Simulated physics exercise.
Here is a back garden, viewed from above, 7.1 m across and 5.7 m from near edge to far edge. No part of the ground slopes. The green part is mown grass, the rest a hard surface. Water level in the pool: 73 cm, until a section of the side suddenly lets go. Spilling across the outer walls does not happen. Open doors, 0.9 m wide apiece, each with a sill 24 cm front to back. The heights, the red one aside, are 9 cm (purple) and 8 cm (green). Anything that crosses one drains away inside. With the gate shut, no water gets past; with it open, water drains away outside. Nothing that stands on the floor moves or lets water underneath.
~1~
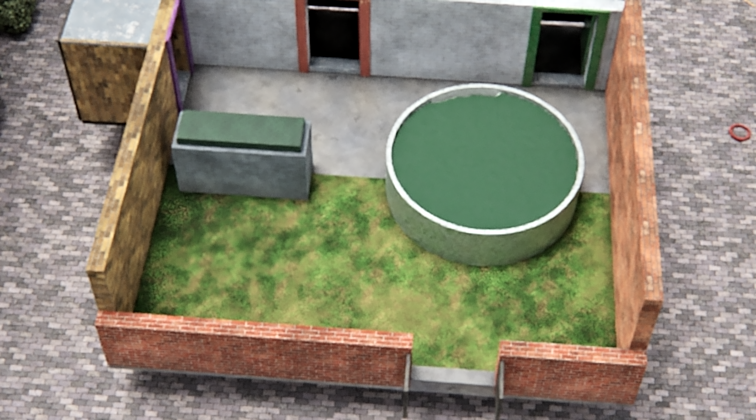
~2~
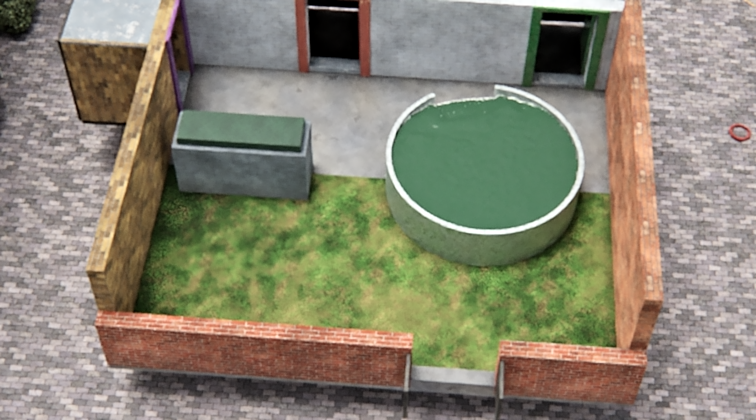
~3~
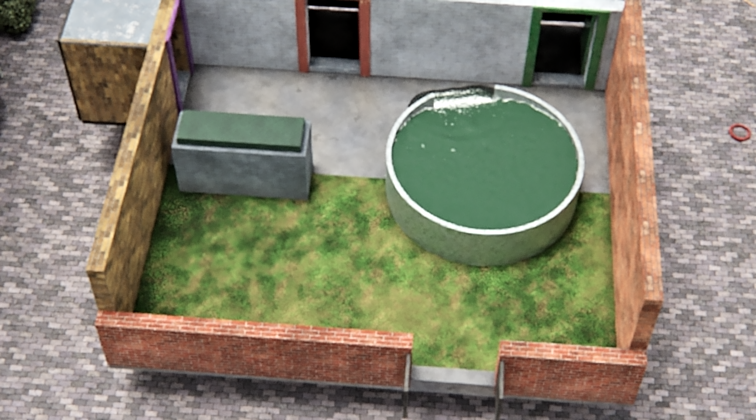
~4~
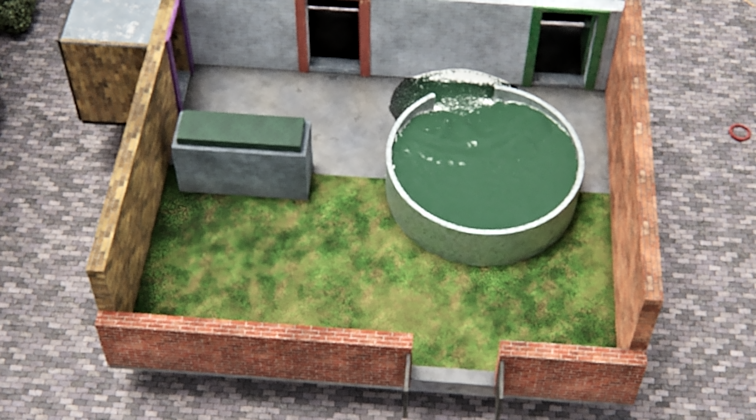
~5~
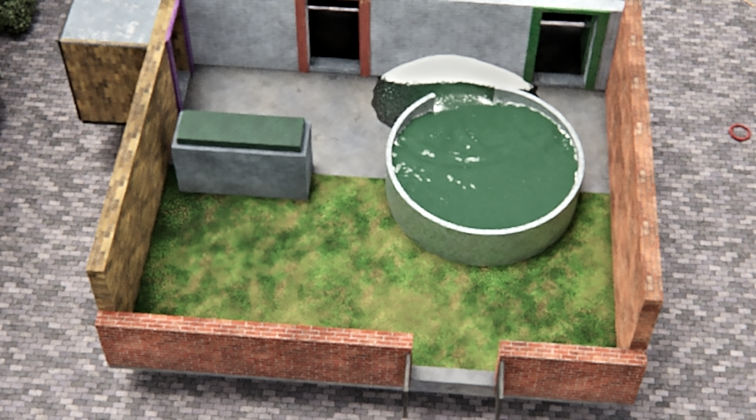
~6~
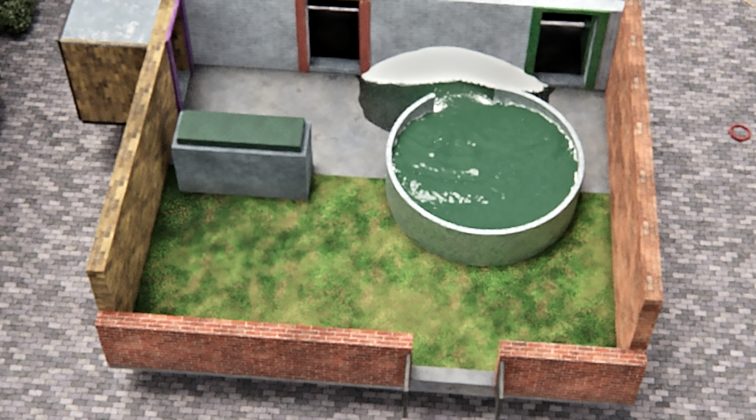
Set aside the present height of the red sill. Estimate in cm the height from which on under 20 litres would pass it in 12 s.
I would say 10.5 cm.
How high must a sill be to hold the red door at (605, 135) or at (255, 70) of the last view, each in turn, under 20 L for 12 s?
23 and 17 cm.
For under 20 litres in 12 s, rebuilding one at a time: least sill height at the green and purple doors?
Some 18 cm for green, some 28 cm for purple.
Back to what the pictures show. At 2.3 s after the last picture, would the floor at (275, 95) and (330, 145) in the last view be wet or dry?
In that order: Flooded, under water.
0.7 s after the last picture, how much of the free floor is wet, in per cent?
Roughly 20 percent of the floor.
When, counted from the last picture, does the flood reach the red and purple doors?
Red at 0.1 s, purple at 1.1 s.
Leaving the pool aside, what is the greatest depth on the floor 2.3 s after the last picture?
Max depth: About 42 cm.
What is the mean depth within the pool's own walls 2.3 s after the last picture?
43 cm, roughly.
Then, 0.7 s after the last picture water covers 20 % of the floor, deepest (60 cm) near (464, 85); 14 cm at the red door, 0 litres in over its 11 cm sill.
Then, 2.3 s after the last picture water covers 45 % of the floor, deepest (42 cm) near (454, 85); 13 cm at the red door, 8 litres in over its 11 cm sill.
Then, 11.3 s after the last picture water covers 100 % of the floor, deepest (16 cm) near (182, 114); 10 cm at the red door, 17 litres in over its 11 cm sill.
At the red door as built, the water peaked near 15 cm, 1.5 s after the last picture.
With a sill of 9.5 cm, 30 litres would have come in within the 12 s; with 11.5 cm, 14 litres. So under 20 litres takes about 10.5 cm.
